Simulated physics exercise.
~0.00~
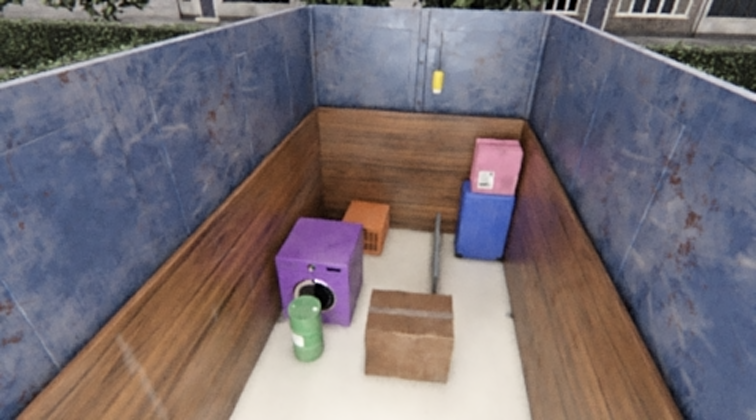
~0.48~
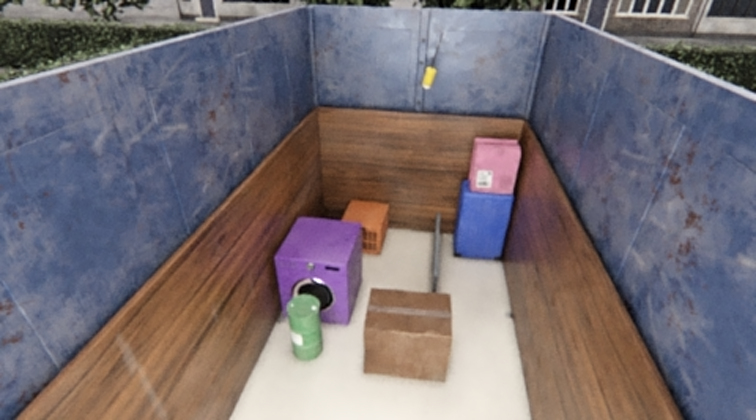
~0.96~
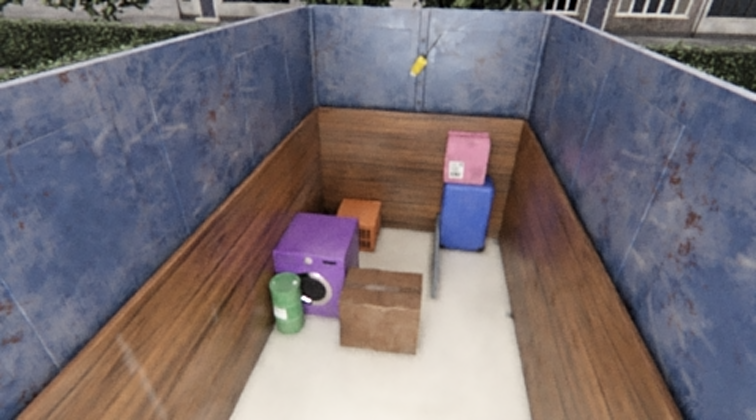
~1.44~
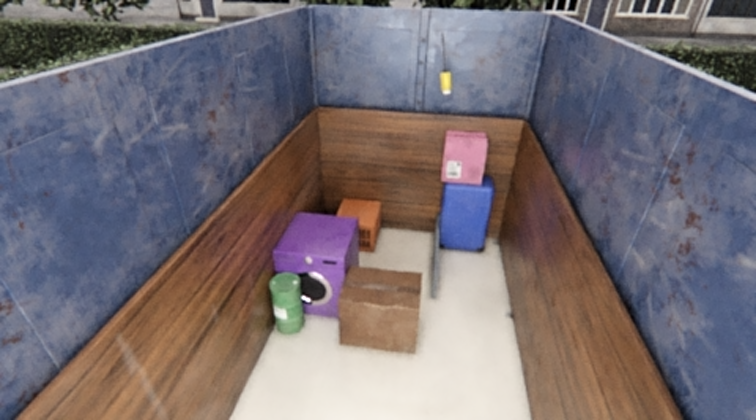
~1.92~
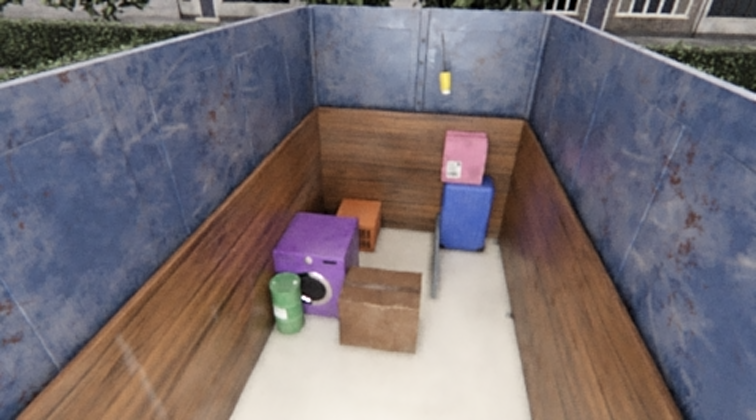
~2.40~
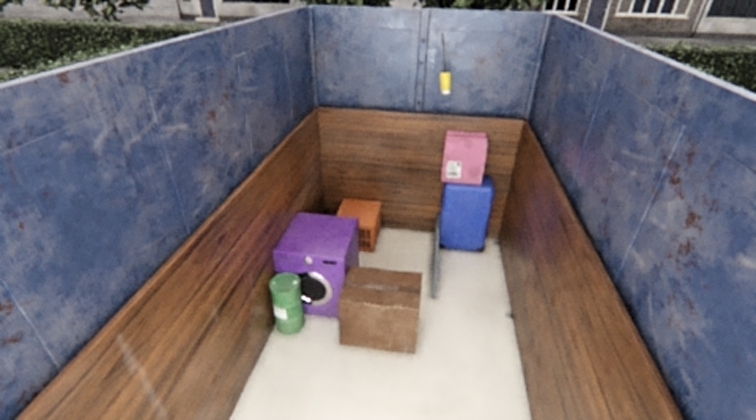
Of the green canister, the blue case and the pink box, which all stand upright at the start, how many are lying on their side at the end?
None of the three is lying on its side at the end. The green canister, the blue case and the pink box all remain upright.
The clip shows a walled van bay where a yellow lamp swings as a brown box, green canister and blue case topped by a pink box shift left, the brown box and canister also sliding forwards. The load then rests, the pink box still on the case.
